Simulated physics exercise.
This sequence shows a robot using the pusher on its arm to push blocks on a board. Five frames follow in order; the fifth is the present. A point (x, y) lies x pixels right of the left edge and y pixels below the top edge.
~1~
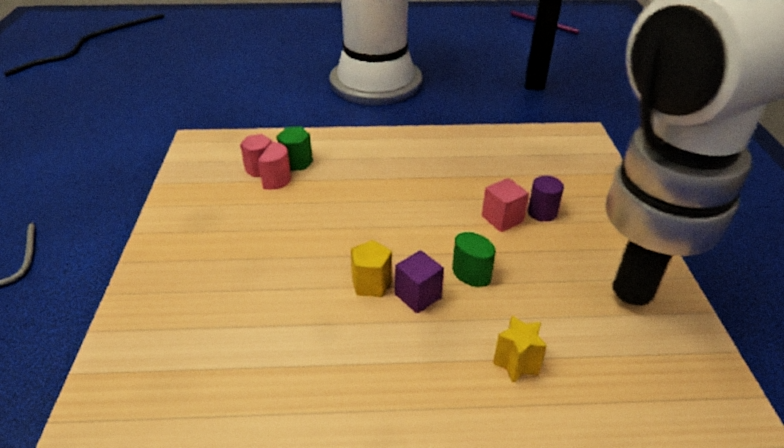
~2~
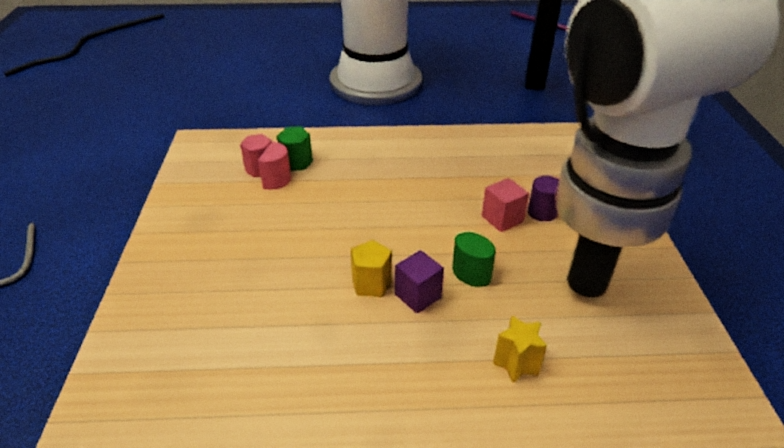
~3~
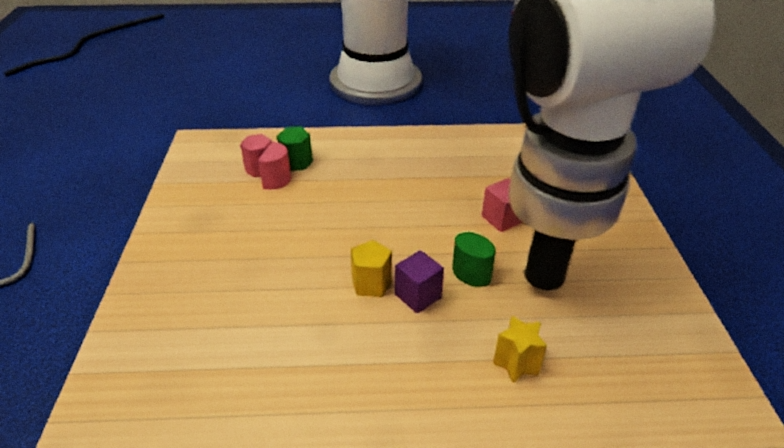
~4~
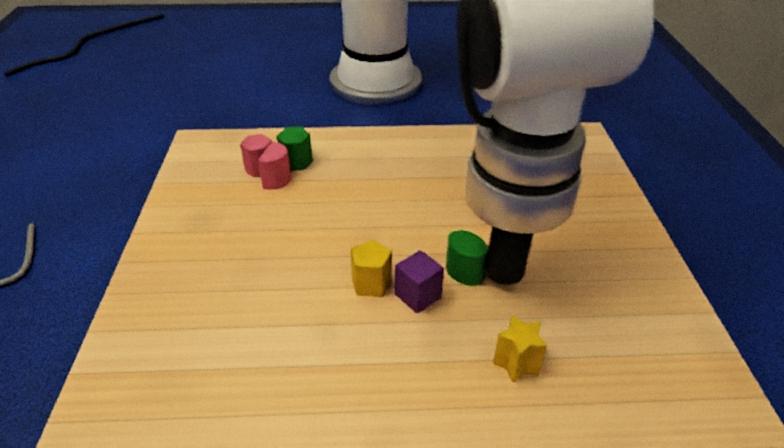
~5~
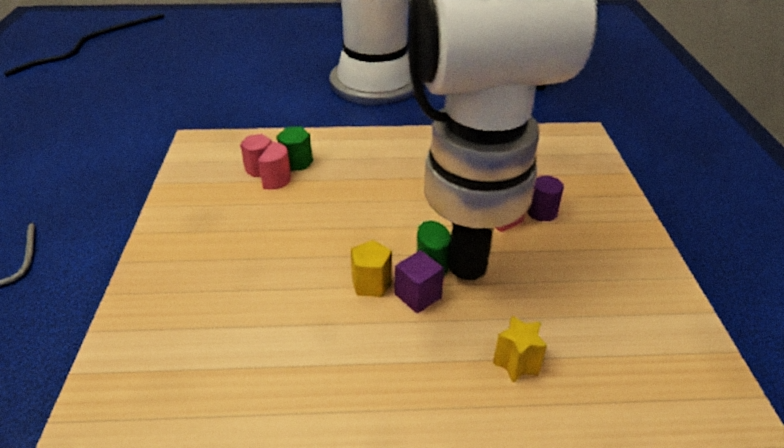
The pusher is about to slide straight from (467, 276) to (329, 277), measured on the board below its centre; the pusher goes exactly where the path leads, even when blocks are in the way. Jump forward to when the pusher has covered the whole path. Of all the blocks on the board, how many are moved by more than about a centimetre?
I foresee three or more blocks being moved.
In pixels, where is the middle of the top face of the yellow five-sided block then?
Somewhere near (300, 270).
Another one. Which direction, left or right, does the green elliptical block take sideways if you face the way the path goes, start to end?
It is displaced to the right.
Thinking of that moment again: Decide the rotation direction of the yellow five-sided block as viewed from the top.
Seen from overhead, it turns anticlockwise.
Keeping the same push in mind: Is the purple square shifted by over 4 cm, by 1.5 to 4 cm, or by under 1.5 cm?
Between 1.5 and 4 cm.
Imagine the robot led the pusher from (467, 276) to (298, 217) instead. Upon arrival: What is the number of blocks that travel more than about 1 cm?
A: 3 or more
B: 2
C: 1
The answer is C.
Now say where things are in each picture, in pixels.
In the first picture, pusher's lower end (633, 291); yellow five-sided block (371, 253); purple square (420, 266); green elliptical block (475, 244); pink square (507, 189).
In the second picture, pusher (587, 283); blocks still.
In the third picture, pusher (544, 276); blocks still.
In the fourth picture, pusher (505, 271); green elliptical block (468, 242).
In the fifth picture, pusher (468, 266); yellow five-sided block (371, 253); purple square (420, 266); green elliptical block (434, 233); pink square hidden.
The first path, step by step. One third of the way, pusher (421, 266); purple square (407, 271), turned 35° anticlockwise; green elliptical block (404, 225), turned 70° clockwise.
Two thirds of the way, pusher (374, 267); yellow five-sided block (334, 259), turned 20° anticlockwise; purple square (402, 274), turned 45° anticlockwise; green elliptical block (396, 222), turned 95° clockwise.
At the end, pusher (328, 267); yellow five-sided block (300, 270), turned 80° anticlockwise; purple square (402, 274), turned 45° anticlockwise; green elliptical block (396, 222), turned 95° clockwise; pink square still.
